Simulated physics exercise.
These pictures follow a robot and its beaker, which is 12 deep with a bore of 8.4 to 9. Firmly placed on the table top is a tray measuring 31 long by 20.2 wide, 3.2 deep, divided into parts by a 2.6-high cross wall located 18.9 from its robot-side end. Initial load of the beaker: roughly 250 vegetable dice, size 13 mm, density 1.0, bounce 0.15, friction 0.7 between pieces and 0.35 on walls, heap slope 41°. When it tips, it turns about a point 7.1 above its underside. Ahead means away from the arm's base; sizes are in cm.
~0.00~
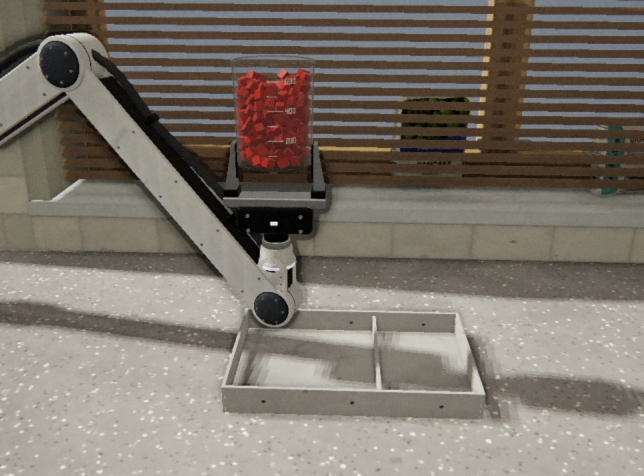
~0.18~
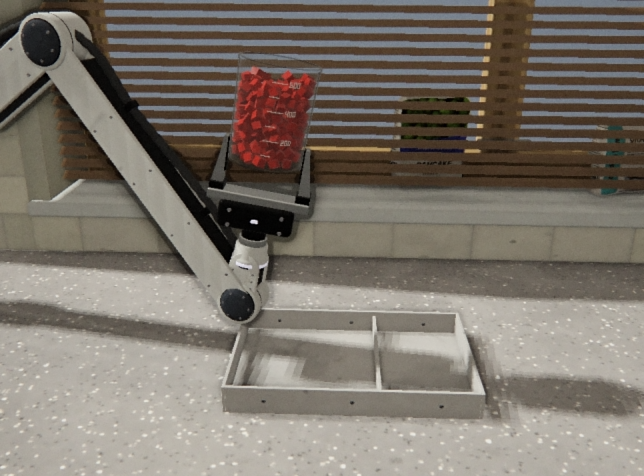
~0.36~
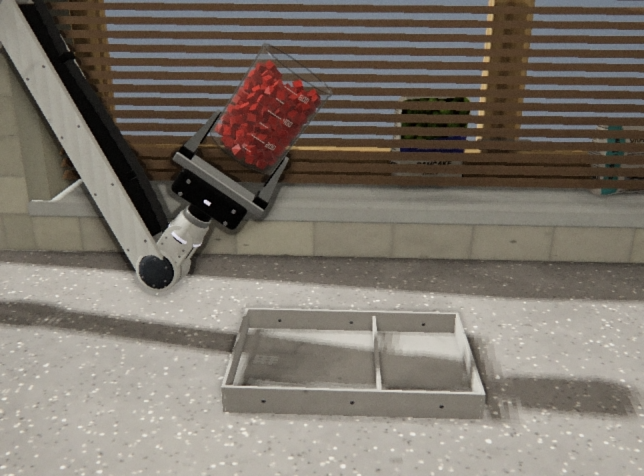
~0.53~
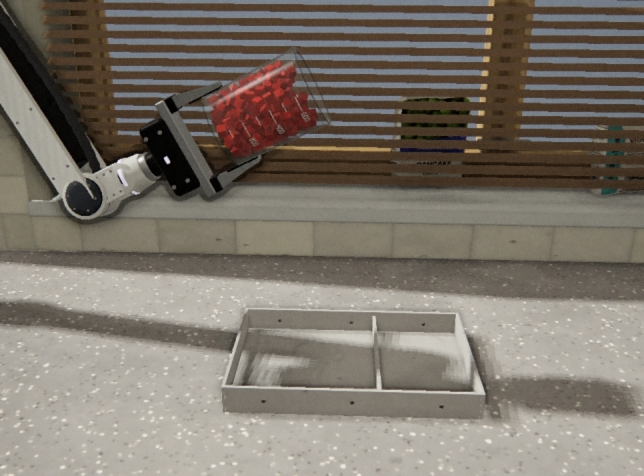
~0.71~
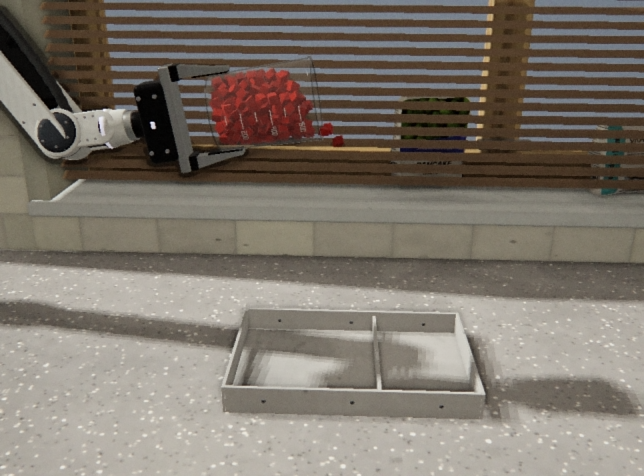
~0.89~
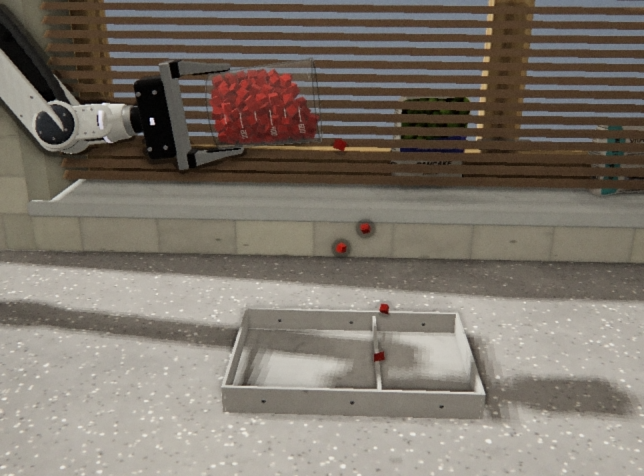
On a speckled tabletop, a robot arm tilting a clear beaker of red pieces rightward, a few dropping toward a divided tray.
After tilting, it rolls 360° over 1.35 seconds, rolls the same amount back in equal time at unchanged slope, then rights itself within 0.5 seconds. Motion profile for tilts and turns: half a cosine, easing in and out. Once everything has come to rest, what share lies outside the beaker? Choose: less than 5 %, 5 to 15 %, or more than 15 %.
More than 15 %.
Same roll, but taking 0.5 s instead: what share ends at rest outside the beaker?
In that case around 10 percent.
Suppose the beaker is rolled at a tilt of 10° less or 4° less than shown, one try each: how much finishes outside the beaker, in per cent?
You'd get close to 15 per cent, then close to 25 per cent.
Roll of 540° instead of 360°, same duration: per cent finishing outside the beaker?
I'd put it at about 45 %.
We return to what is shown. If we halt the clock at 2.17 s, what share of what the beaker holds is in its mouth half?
Close to 40 per cent lies in the mouth half.
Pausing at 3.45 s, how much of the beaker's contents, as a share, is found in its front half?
About 70 per cent.
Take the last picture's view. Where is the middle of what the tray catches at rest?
About (360, 364).
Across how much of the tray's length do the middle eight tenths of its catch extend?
About 12 cm.
By 2.17 s, tipped 83°, highest piece 39 above the table; 195 in the beaker, 29 in the robot-side part, 14 in the far-side part, 12 in flight or on a rim.
By 3.45 s, tipped 83°, highest piece 38 above the table; 154 in the beaker, 67 in the robot-side part, 21 in the far-side part, 8 in flight or on a rim.
By 4.29 s, upright, highest piece 38 above the table; 146 in the beaker, 81 in the robot-side part, 23 in the far-side part.
By 4.99 s, upright, highest piece 38 above the table; 146 in the beaker, 81 in the robot-side part, 23 in the far-side part.
Final count, 146 in the beaker, 81 in the robot-side part, 23 in the far-side part. That is 42 % outside the beaker.
